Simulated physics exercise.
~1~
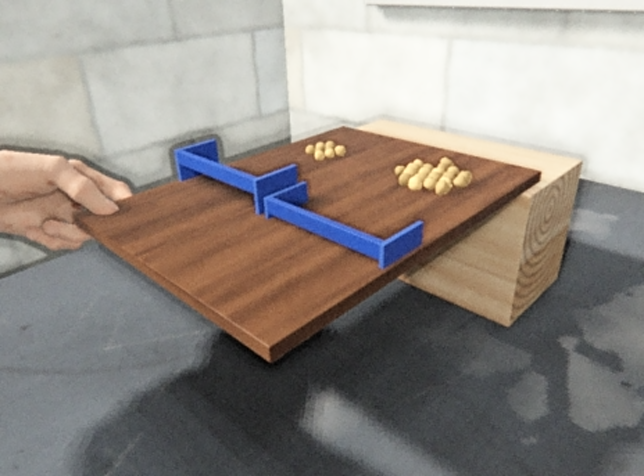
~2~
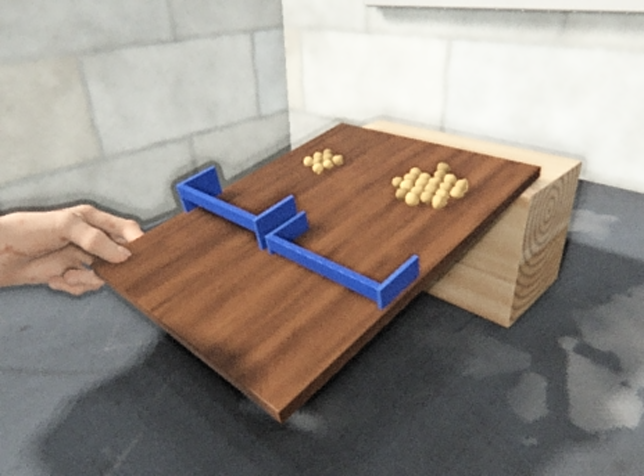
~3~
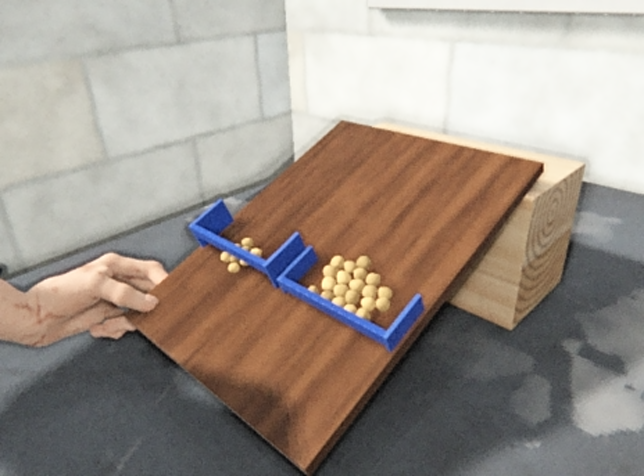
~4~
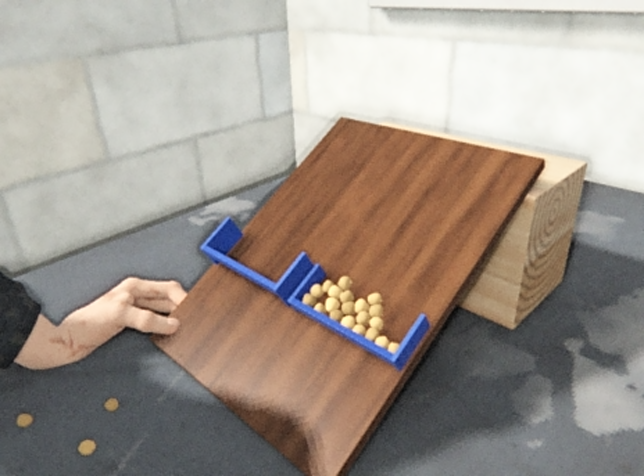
Small tan balls rolling down a tilting wooden board as a hand lowers it, one group stopping behind a blue barrier, the other ending on the table.
